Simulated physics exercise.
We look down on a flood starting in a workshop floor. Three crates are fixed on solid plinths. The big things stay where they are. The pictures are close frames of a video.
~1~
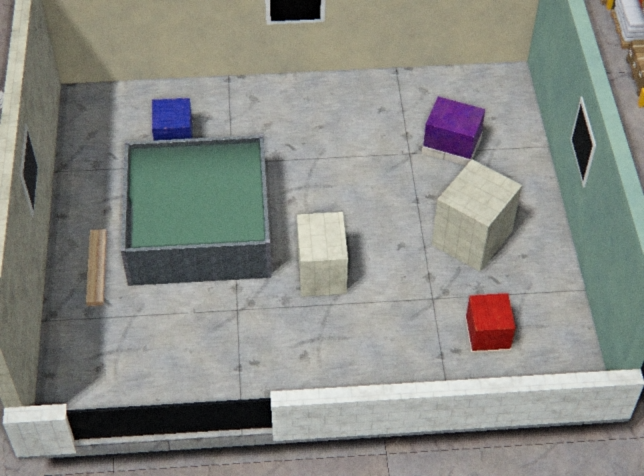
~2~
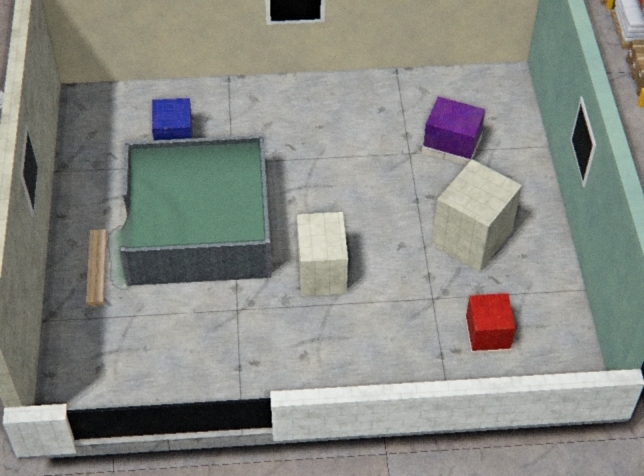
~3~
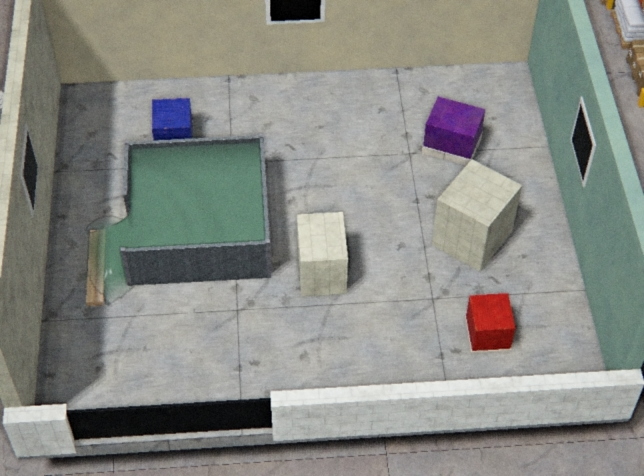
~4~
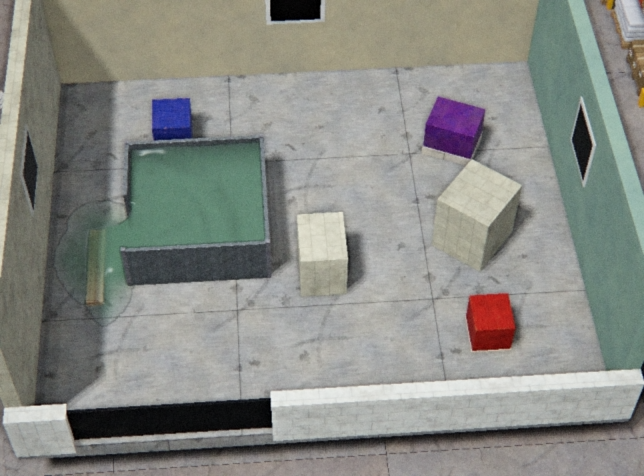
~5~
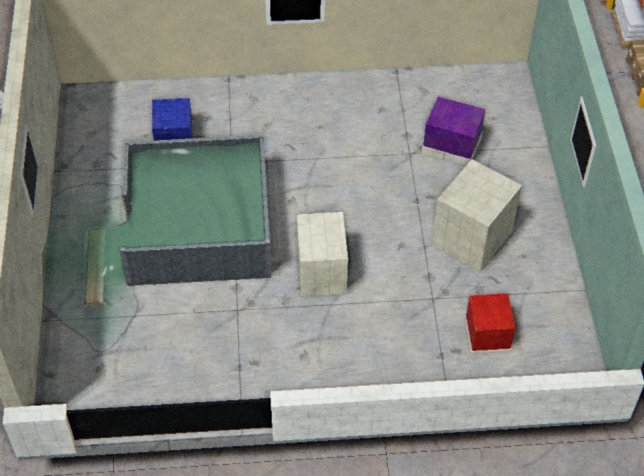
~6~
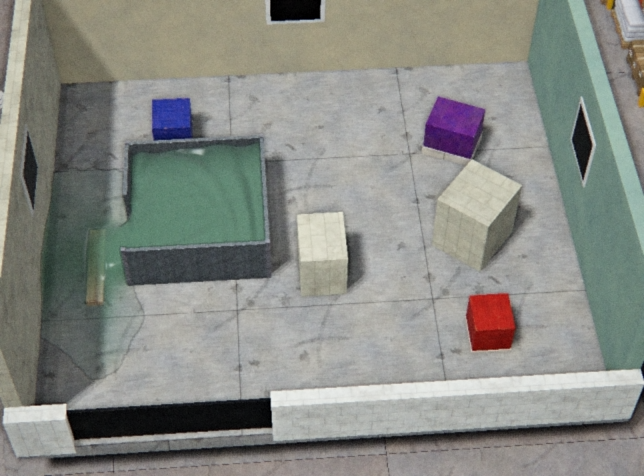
Green-tinted water poured out through a gap in the left side of a square tank, ran over a small wooden plank and spread across the floor along the left wall, while the scattered blocks stayed still.
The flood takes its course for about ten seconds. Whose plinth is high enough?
One by one: The blue crate is soaked; the red crate is soaked; the purple crate keeps dry.
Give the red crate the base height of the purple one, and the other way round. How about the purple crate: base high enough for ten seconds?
My reading: Purple crate gets wet.
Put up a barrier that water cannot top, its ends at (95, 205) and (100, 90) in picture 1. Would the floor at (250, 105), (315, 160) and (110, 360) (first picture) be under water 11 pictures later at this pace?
One after the other: Not flooded, not flooded, under water.
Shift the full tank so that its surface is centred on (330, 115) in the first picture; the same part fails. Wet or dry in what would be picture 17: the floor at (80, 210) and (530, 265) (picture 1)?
In turn: Wet, free of water.
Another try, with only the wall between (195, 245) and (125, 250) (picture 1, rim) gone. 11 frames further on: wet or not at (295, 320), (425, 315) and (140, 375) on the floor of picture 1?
In that order: No water, clear, flooded.
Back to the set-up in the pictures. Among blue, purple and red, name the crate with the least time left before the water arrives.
That is the blue-painted one.
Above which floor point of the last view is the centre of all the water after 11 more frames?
Roughly at (149, 249).
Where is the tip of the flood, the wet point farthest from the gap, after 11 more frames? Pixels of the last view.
At about (61, 89).
A moment on, water covers 15 % of the floor; the blue crate not reached, the red crate not reached, the purple crate not reached.
Next, water covers 20 % of the floor; the blue crate water round its plinth, the red crate not reached, the purple crate not reached.
Then, water covers 40 % of the floor; the blue crate water round its plinth, the red crate not reached, the purple crate not reached.
Later, water covers 80 % of the floor; the blue crate water round its plinth, the red crate water round its plinth, the purple crate water round its plinth.
In the end, water covers 100 % of the floor; the blue crate was topped, the red crate was topped, the purple crate stayed above the water.
